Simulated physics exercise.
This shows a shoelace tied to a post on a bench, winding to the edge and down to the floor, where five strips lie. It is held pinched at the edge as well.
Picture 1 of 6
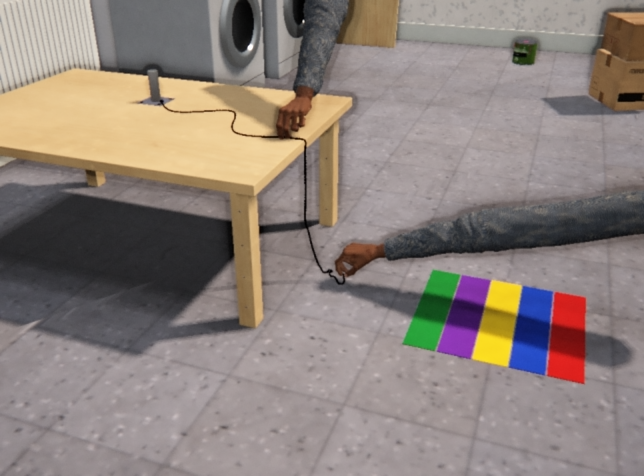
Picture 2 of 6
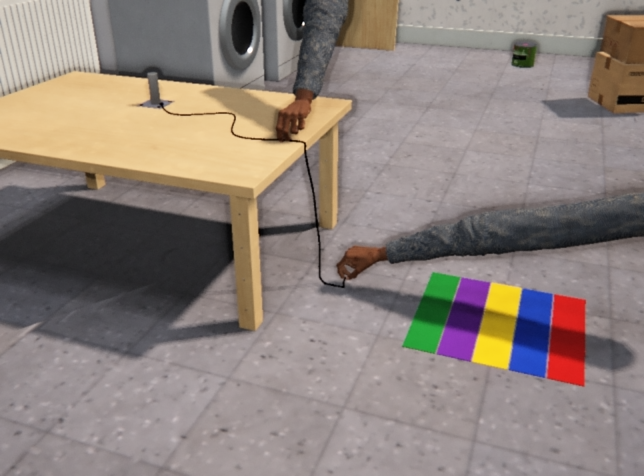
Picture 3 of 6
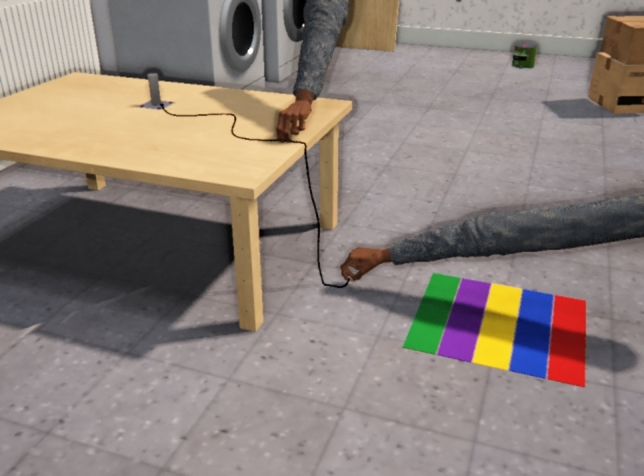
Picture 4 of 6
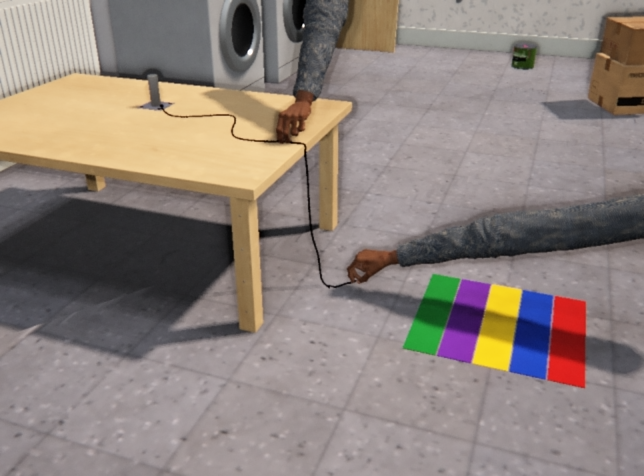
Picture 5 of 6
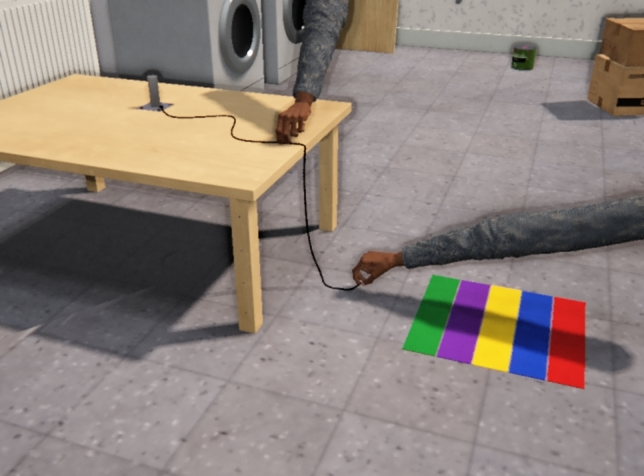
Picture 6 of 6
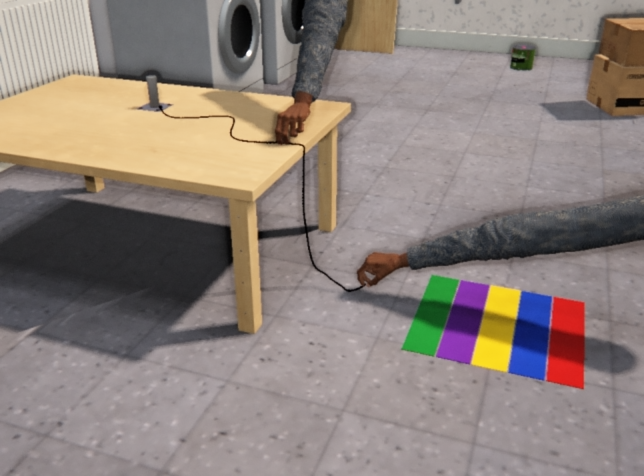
A hand low on the right draws the loose end of a dark shoelace slowly a short way rightward just above the grey tiled floor, while the camera looks down from a raised angle and stays nearly still. The lace winds from a post across a pale wooden bench, where another hand pins it at the edge. Green, purple, yellow, blue and red strips lie on the floor.
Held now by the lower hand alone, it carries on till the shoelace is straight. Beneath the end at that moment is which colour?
Beneath it is yellow.
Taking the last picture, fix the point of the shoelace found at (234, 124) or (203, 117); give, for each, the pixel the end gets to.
Taking the tries in turn, you get (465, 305) and then (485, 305).
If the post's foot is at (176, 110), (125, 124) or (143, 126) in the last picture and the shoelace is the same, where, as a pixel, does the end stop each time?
Taking the tries in turn, you get (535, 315), (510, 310) and (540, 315).
A little later, end near (444, 299); over green.
Next, end near (480, 305); over purple.
When it is tight, end near (500, 309); over yellow. The end stops over the yellow strip.
